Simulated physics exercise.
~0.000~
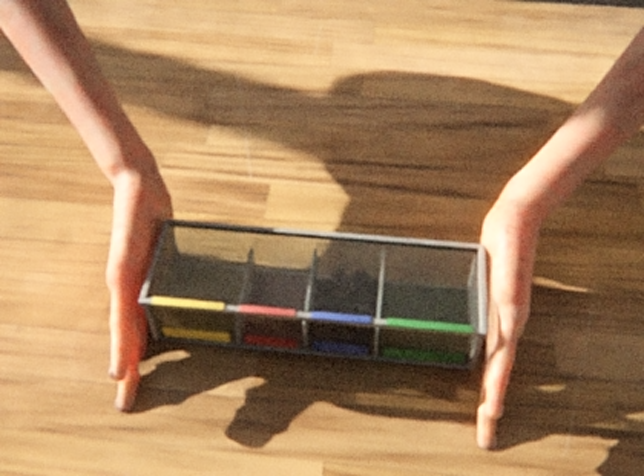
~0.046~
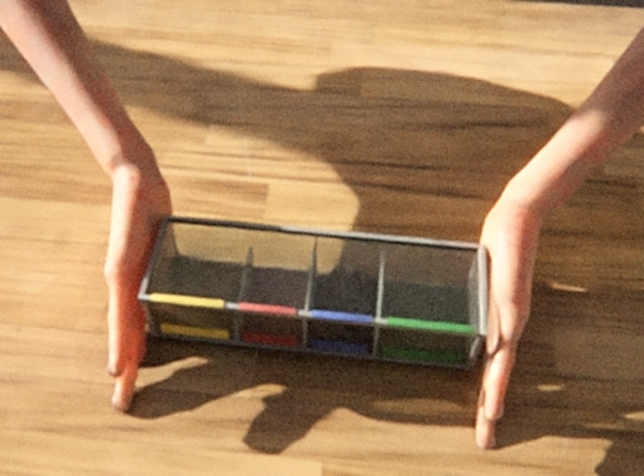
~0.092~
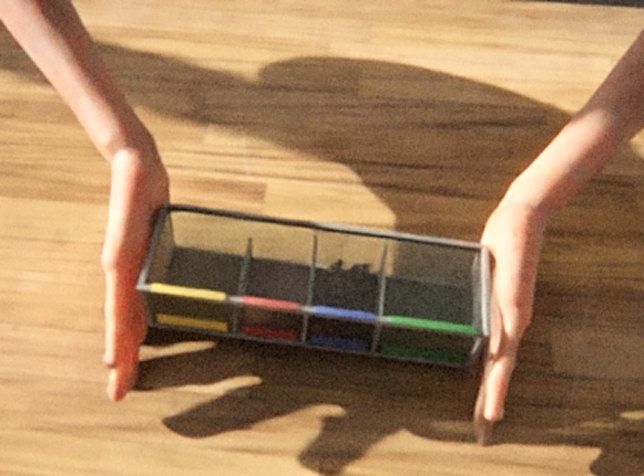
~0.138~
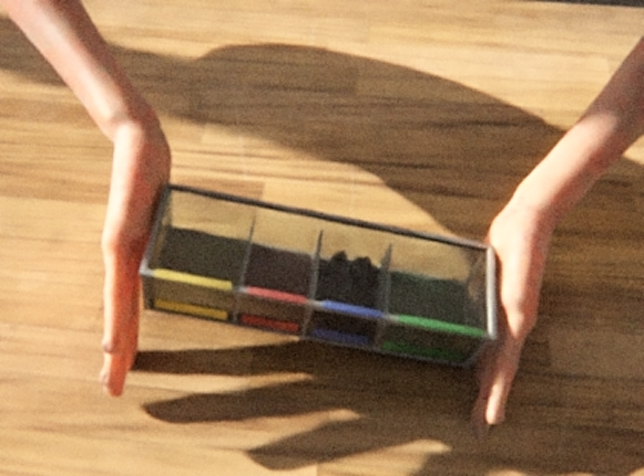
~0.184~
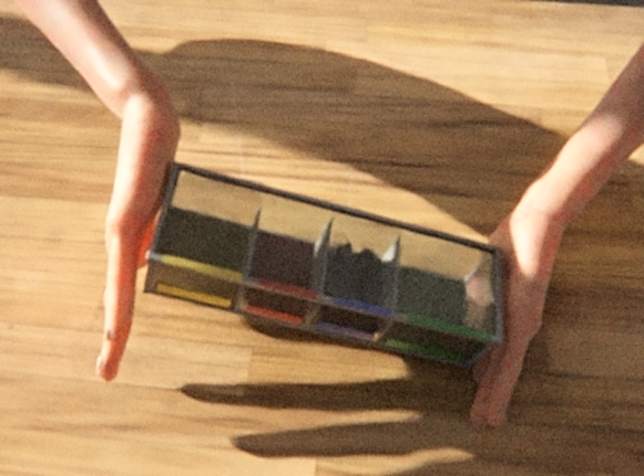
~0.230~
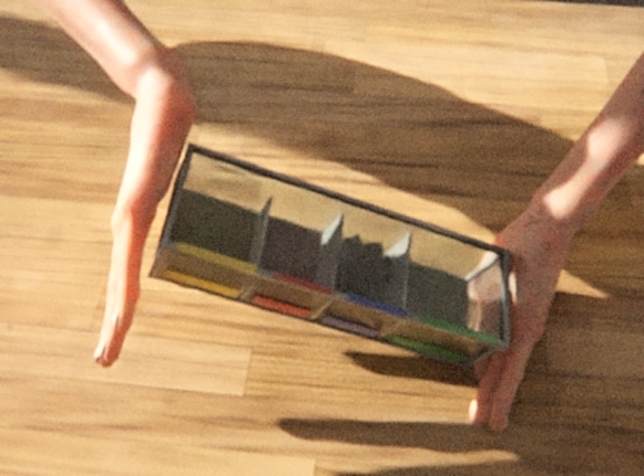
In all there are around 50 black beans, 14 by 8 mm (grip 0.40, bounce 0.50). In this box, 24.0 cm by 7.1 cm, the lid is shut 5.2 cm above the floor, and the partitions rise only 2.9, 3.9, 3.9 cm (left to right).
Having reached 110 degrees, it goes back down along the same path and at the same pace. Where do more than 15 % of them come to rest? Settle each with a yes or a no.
For red compartment, no; for blue compartment, yes; for green compartment, yes; for yellow compartment, no.
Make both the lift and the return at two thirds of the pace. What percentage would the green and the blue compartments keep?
Then: Green 35, blue 65.
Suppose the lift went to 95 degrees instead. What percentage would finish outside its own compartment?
It would come to about 35 per cent.
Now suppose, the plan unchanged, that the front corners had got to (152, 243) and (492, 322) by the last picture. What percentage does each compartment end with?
In the end red holds 0 %, blue holds 60 %, green holds 40 % and yellow holds 0 %.
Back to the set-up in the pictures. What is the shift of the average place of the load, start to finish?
It moves around 3.5 centimetres.
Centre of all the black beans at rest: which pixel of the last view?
When it all comes to rest, the middle is near (362, 329).
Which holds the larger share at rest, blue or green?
More ends up in the blue one.
After 0.93 s, tilt 109 degrees; blue 85 %, green 15 %.
After 1.40 s, tilt 47 degrees; blue 65 %, green 35 %.
After 1.94 s, tilt 0 degrees; blue 60 %, green 40 %.
In the end, at 2.4 s, red 0 %, blue 60 %, green 40 %, yellow 0 %.
